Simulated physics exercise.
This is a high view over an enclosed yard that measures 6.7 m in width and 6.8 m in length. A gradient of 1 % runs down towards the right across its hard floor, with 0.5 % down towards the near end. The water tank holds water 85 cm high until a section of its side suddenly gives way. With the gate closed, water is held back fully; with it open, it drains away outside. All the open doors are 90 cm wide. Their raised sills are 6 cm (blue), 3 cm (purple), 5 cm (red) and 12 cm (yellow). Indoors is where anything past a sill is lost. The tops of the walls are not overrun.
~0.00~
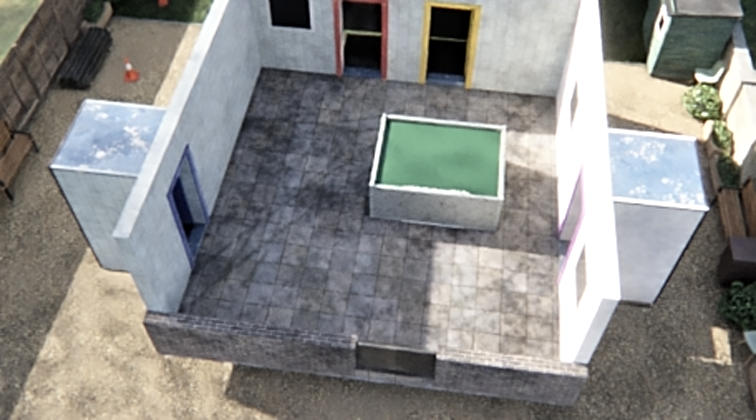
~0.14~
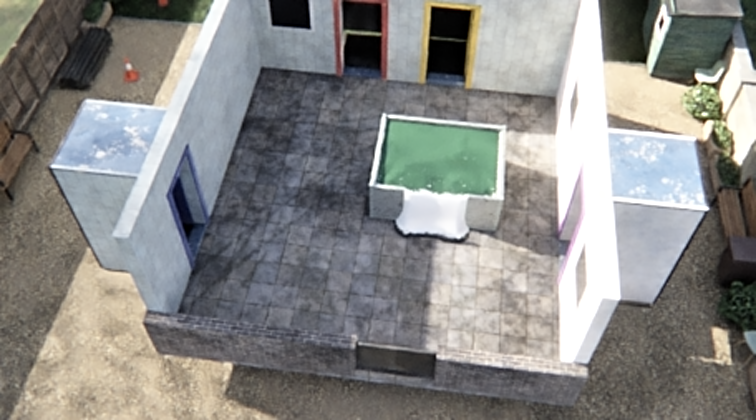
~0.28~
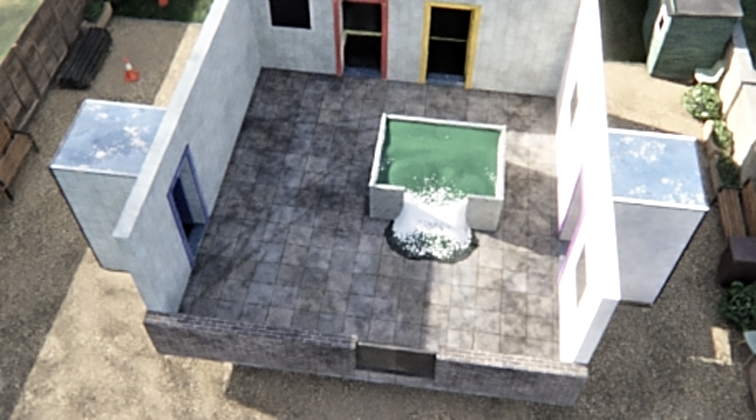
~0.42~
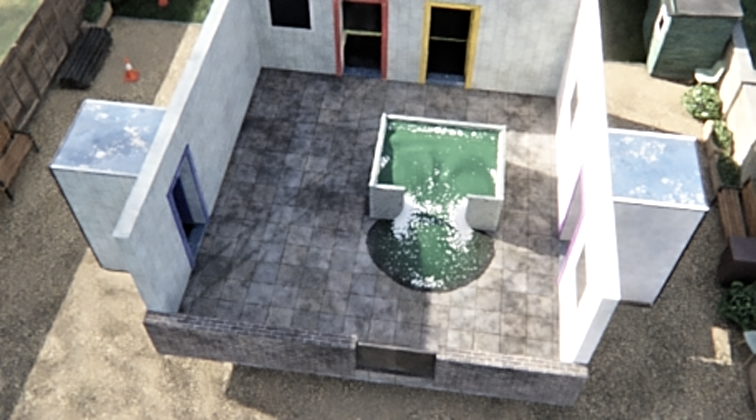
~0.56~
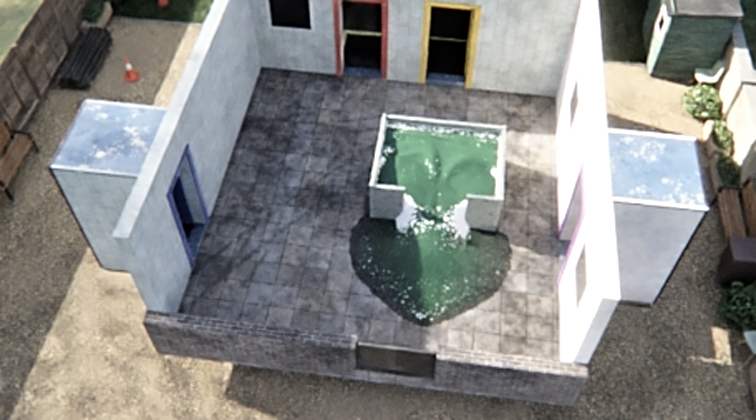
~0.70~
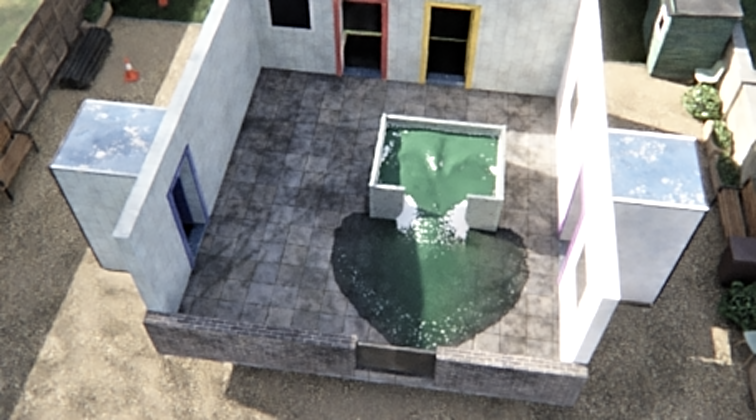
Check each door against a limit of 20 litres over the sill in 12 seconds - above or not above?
Check: Blue door above; purple door above; red door above; yellow door not above.
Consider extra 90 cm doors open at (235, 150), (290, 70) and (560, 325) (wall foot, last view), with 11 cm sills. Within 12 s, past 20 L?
In turn: Short of it, short of it, beyond it.
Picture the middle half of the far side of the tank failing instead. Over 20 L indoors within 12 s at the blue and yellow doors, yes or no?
For blue, too little; for yellow, too much.
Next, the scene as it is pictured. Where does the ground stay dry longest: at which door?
Red.
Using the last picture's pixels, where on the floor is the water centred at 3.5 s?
Near (410, 264).
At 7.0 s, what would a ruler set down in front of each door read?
Blue 9 cm, purple 7 cm, red 6 cm, yellow 5 cm.
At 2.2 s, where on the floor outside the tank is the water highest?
Close to (552, 382).
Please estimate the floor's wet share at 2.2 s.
Close to 35 in a hundred.
After 1.4 s water covers 30 % of the floor and is deepest (44 cm) near (437, 228); blue door not reached, purple door 4 cm at the sill, 0 L in, red door not reached, yellow door not reached.
After 2.2 s water covers 35 % of the floor and is deepest (48 cm) near (552, 382); blue door not reached, purple door 3 cm at the sill, 1 L in, red door not reached, yellow door not reached.
After 3.5 s water covers 45 % of the floor and is deepest (28 cm) near (552, 382); blue door 12 cm at the sill, 1 L in, purple door 9 cm at the sill, 12 L in, red door not reached, yellow door not reached.
After 7.0 s water covers 95 % of the floor and is deepest (18 cm) near (552, 382); blue door 9 cm at the sill, 41 L in, purple door 7 cm at the sill, 56 L in, red door 6 cm at the sill, 0 L in, yellow door 5 cm at the sill, 0 L in.
After 12.0 s water covers 100 % of the floor and is deepest (13 cm) near (550, 183); blue door 4 cm at the sill, 53 L in, purple door 5 cm at the sill, 89 L in, red door 9 cm at the sill, 44 L in, yellow door 11 cm at the sill, 0 L in.
